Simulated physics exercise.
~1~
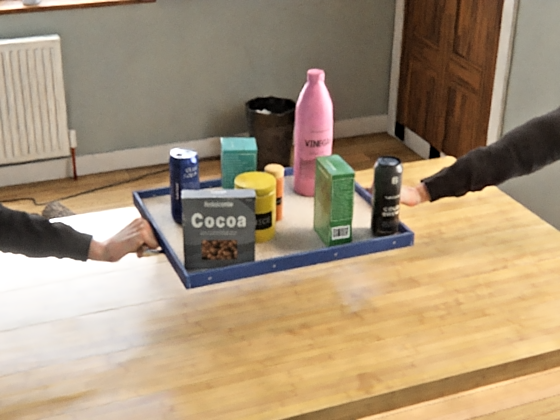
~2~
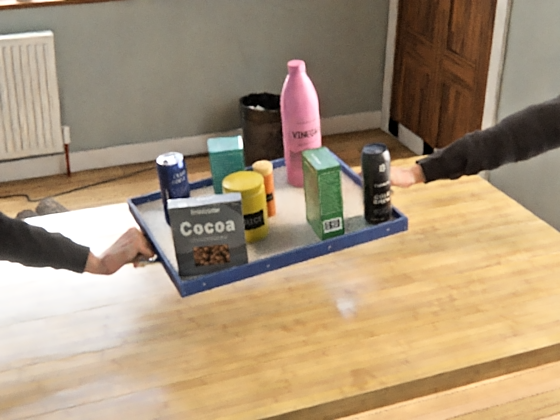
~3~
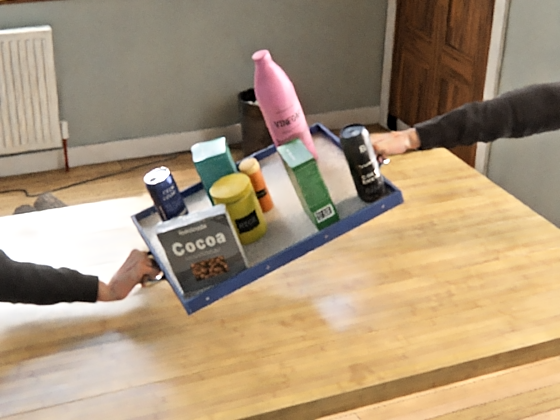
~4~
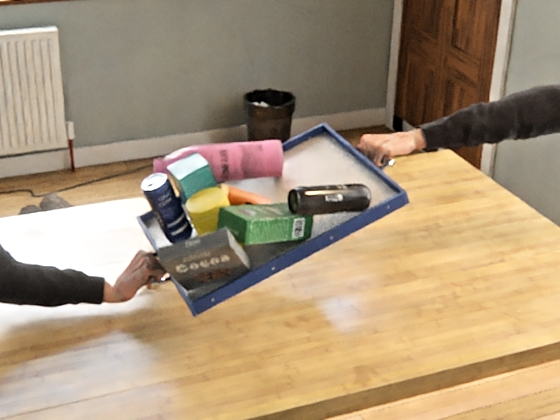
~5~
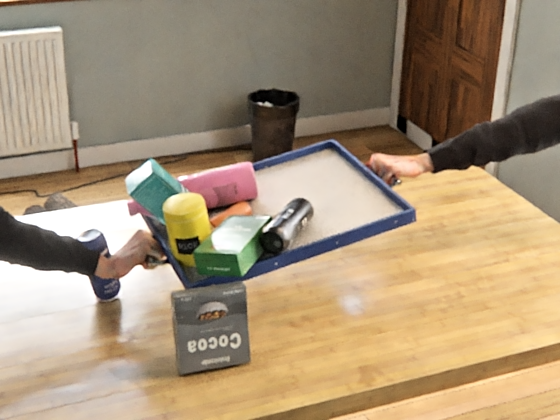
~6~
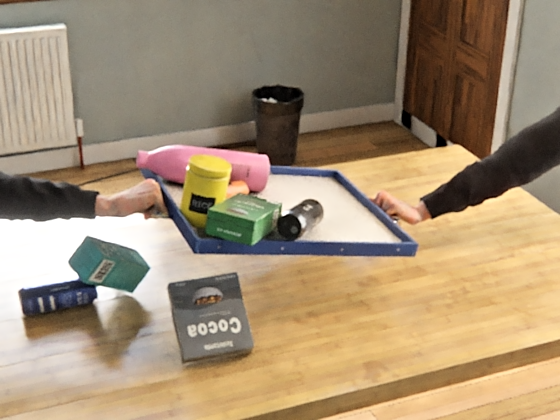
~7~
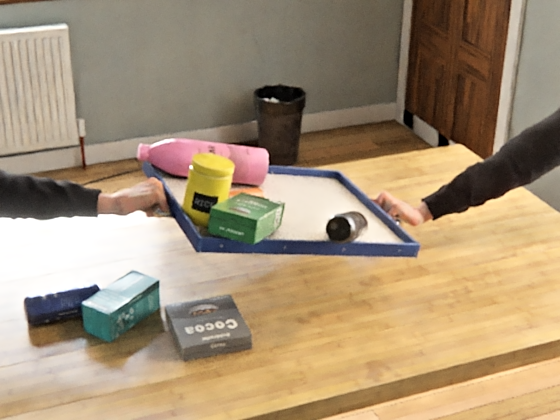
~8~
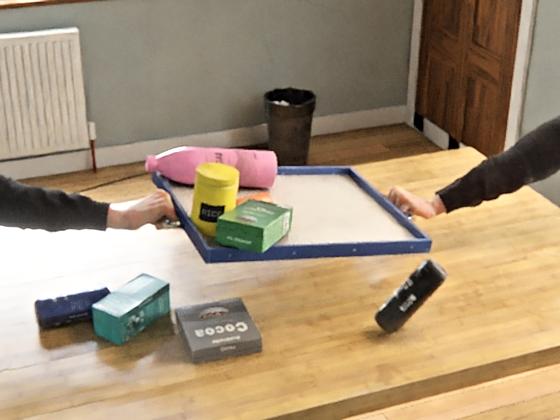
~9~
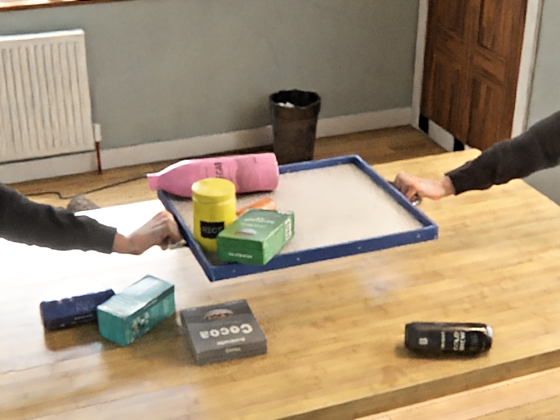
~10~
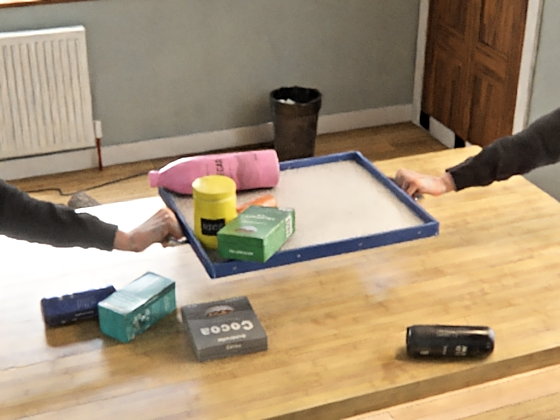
Above a wooden table, two hands tipped a blue-rimmed tray left, then right, toppling the pink bottle and green packet aboard, while the blue can, cocoa packet, turquoise carton and finally the black can dropped onto the table; the yellow jar stayed upright.
